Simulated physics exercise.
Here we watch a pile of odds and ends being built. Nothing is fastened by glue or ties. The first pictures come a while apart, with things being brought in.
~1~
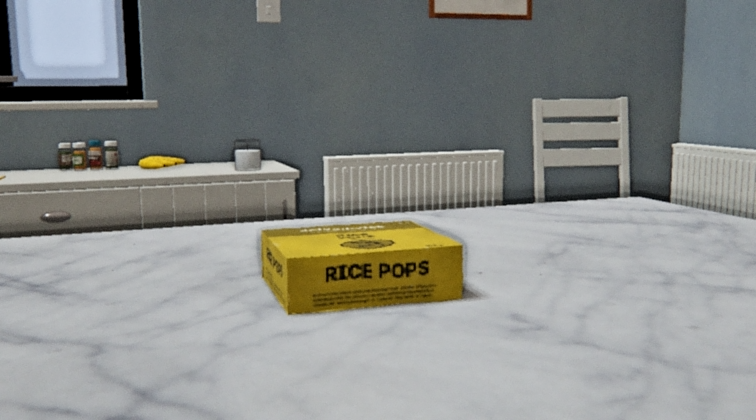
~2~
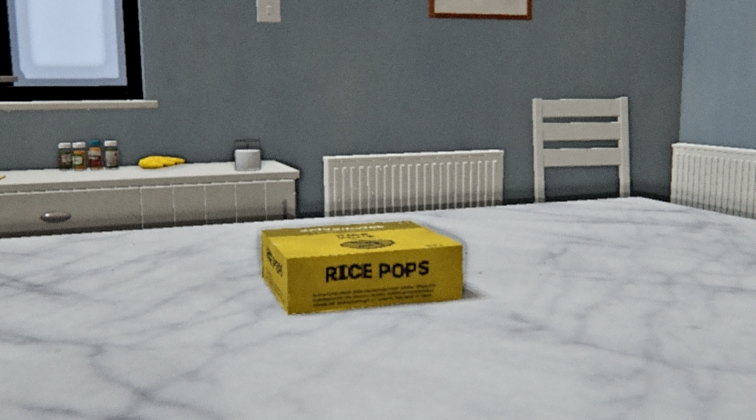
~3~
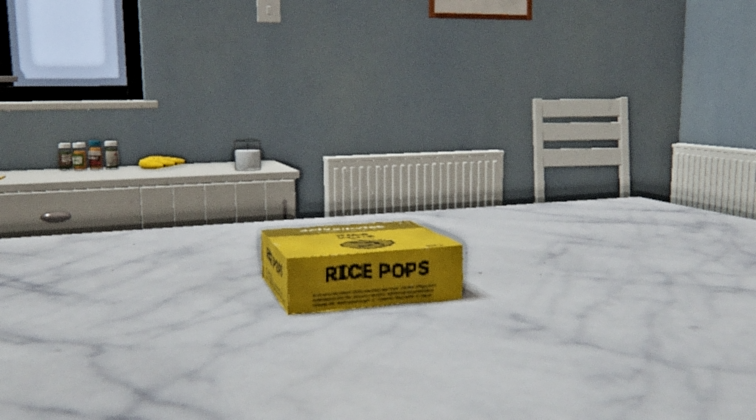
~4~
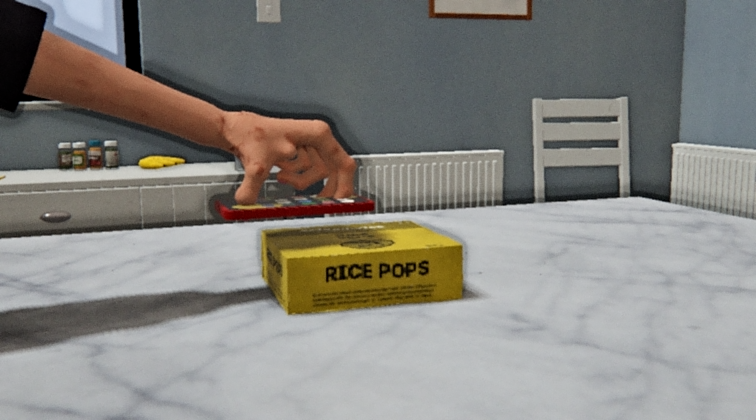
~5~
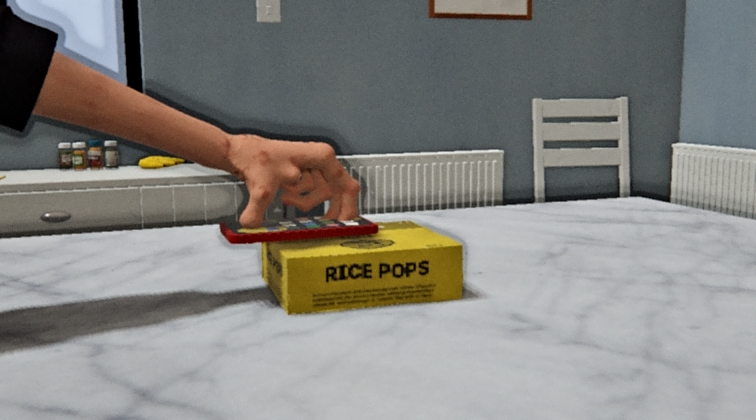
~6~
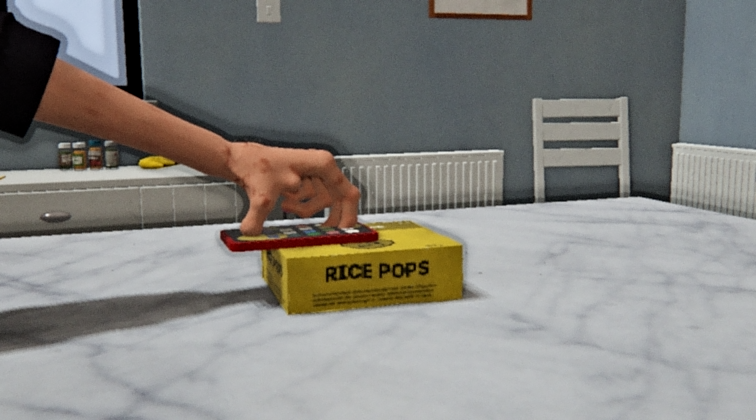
At first, a yellow box labelled "Rice Pops" lies alone on a marble-patterned table, and nothing moves. Then a hand is seen reaching in from the left, gripping a flat red phone above the box. It lowers the phone onto the box's left part, overhanging the left edge, and keeps holding it.
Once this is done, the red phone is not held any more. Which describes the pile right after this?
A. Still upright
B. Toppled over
A.
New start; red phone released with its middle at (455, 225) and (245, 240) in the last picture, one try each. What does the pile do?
Lab note - try 1: Collapse; try 2: Collapse.
Then, 0.40 s later than the last frame, all is still.
Then, 0.90 s later than the last frame, red phone resting near (299, 235).
When it is over, both as before. End places, in pixels of the last picture, red phone near (299, 235). The pile stays up.
